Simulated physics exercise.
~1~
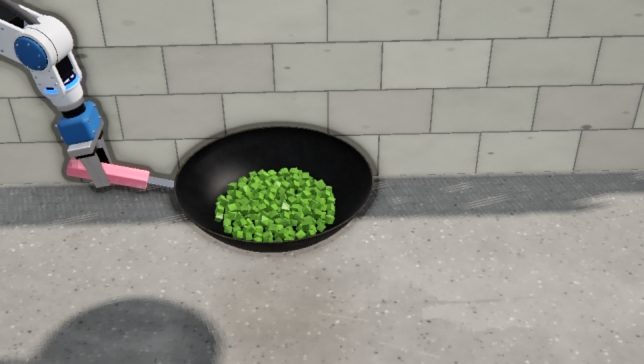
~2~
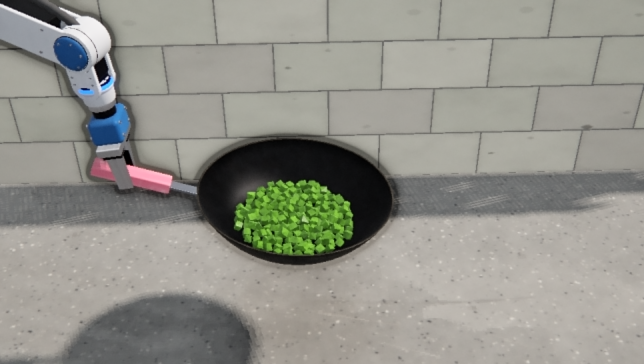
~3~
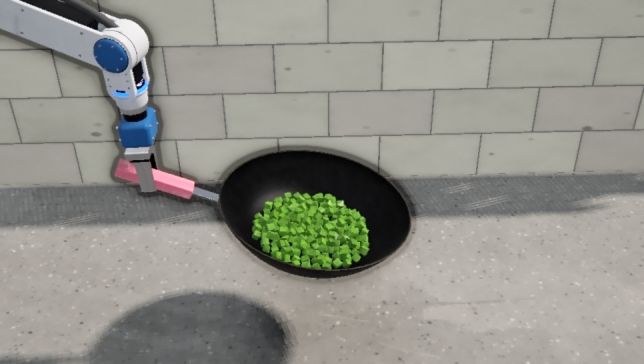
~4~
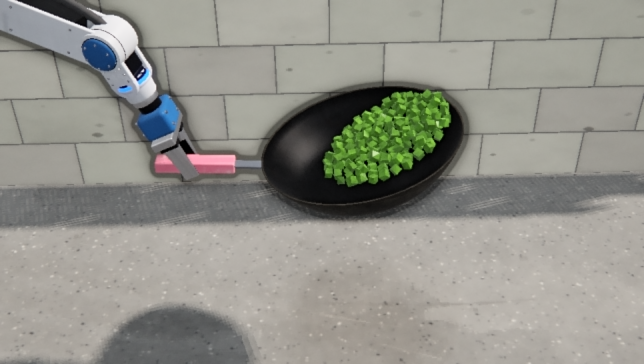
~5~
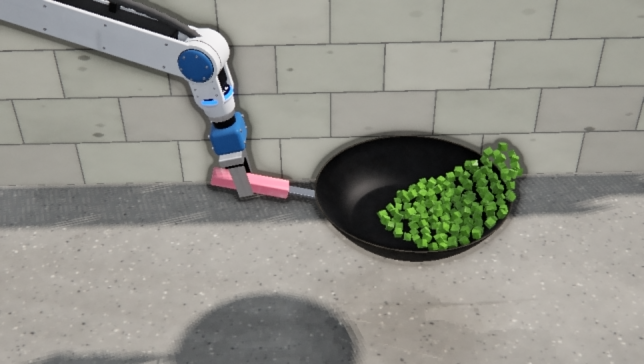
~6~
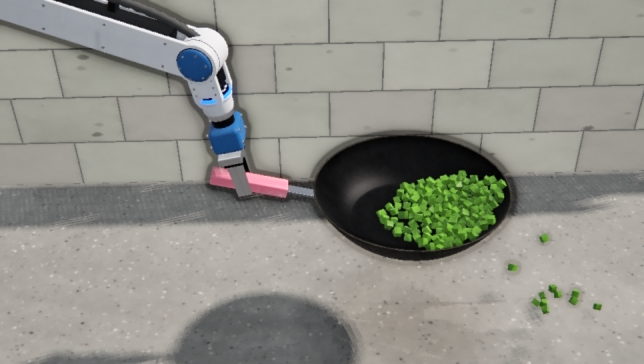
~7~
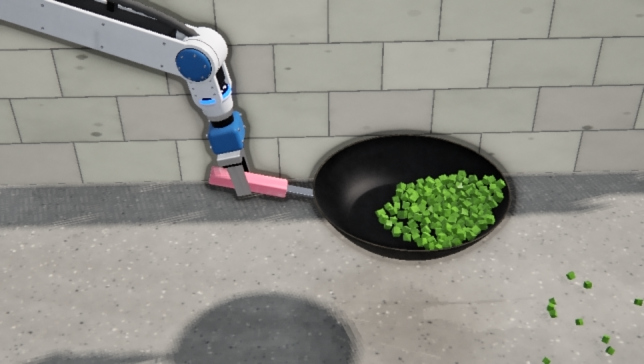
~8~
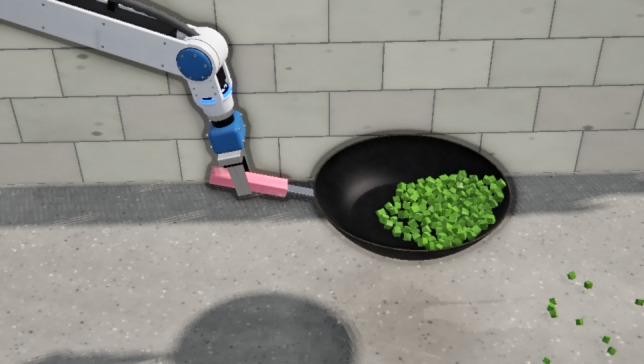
A black frying pan holding a heap of bright green vegetable dice hangs above a speckled grey surface, seen from slightly above against a pale brick wall. A white and blue robot arm at the left grips its pink handle. The arm moves the pan right and a little down, tilting it slightly, then swings it up and farther right, so the dice slide toward the far rim. As the pan drops and levels, some dice spill over the right edge. Most stay heaped inside, while a few lie scattered at the lower right and the arm holds still.
